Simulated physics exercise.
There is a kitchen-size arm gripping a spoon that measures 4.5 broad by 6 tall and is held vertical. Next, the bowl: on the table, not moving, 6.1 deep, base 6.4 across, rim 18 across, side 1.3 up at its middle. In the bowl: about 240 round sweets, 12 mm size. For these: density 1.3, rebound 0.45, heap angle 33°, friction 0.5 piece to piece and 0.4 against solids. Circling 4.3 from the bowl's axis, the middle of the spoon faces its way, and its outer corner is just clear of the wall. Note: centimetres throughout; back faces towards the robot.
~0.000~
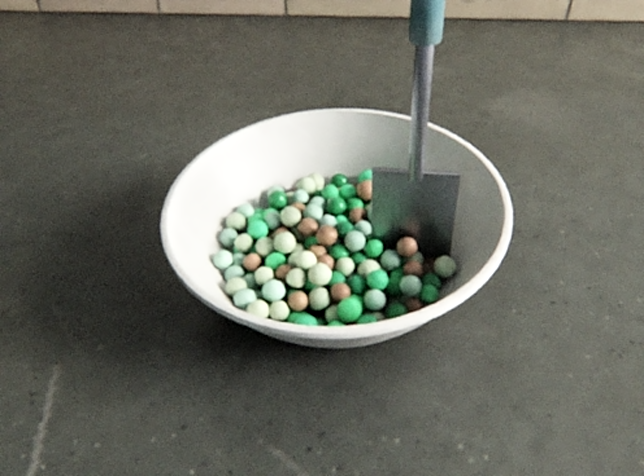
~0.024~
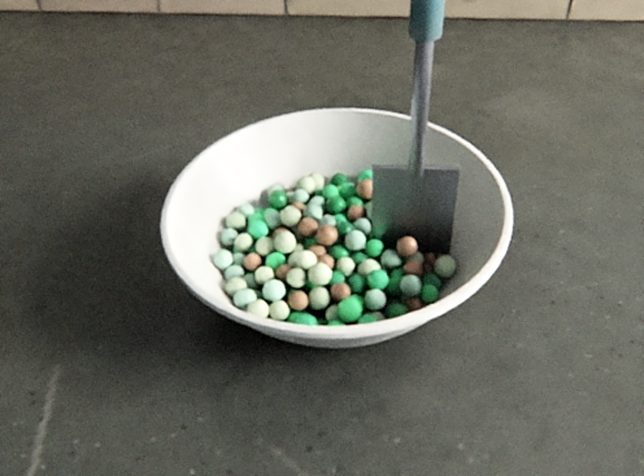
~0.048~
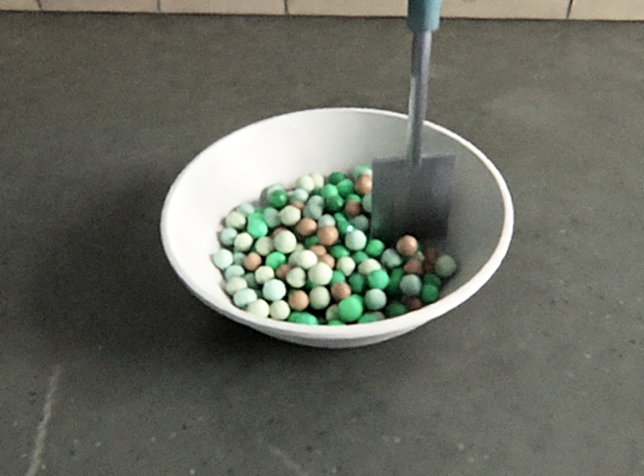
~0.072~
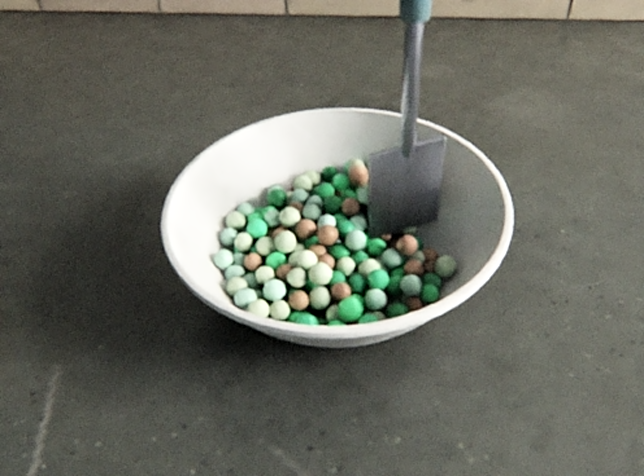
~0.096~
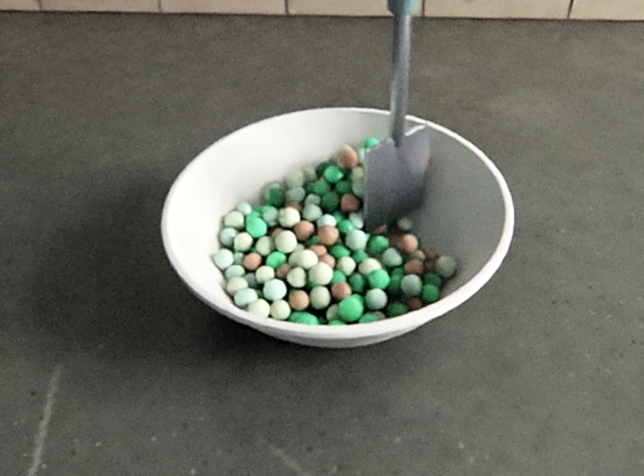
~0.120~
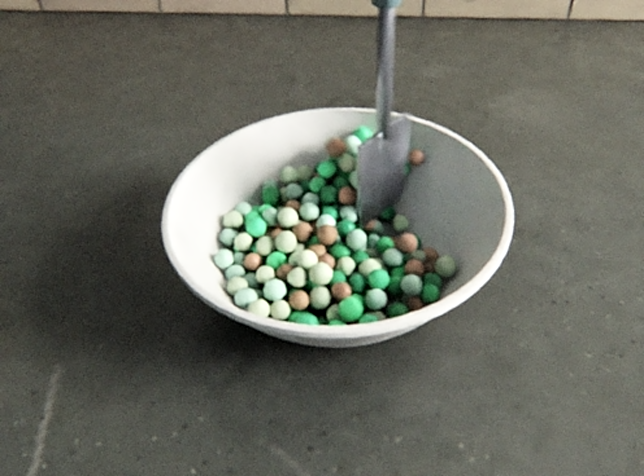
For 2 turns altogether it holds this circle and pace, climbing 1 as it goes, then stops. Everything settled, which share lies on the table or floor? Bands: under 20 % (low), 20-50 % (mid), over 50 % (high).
Low.
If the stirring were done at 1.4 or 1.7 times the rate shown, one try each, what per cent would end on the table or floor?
I'd expect about 25 per cent, then about 35 per cent.
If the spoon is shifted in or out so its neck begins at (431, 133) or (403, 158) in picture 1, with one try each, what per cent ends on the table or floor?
Near 10 per cent and near 10 per cent, in that order.
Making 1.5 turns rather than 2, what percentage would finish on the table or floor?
It would be around 10 per cent.
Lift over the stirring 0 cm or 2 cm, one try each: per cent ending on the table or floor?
Close to 25 and 10 percent, in that order.
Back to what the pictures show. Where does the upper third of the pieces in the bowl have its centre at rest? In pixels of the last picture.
Near (364, 214).
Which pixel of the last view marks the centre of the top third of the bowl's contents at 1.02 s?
Centre, approx.: (266, 273).
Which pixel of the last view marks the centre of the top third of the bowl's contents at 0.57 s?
Centre of upper third: Approx. (430, 245) px.
After 0.57 s, 318° round, highest piece 8 above the table; 228 in the bowl, 12 on the table or floor, 5 in flight or on the tool.
After 1.02 s, 218° round, highest piece 7 above the table; 214 in the bowl, 31 on the table or floor.
After 1.45 s, 0° round, highest piece 6 above the table; 212 in the bowl, 33 on the table or floor.
After 2.15 s, 0° round, highest piece 5 above the table; 212 in the bowl, 33 on the table or floor.
In the end, 212 in the bowl, 33 on the table or floor. That is 13 % on the table or floor.
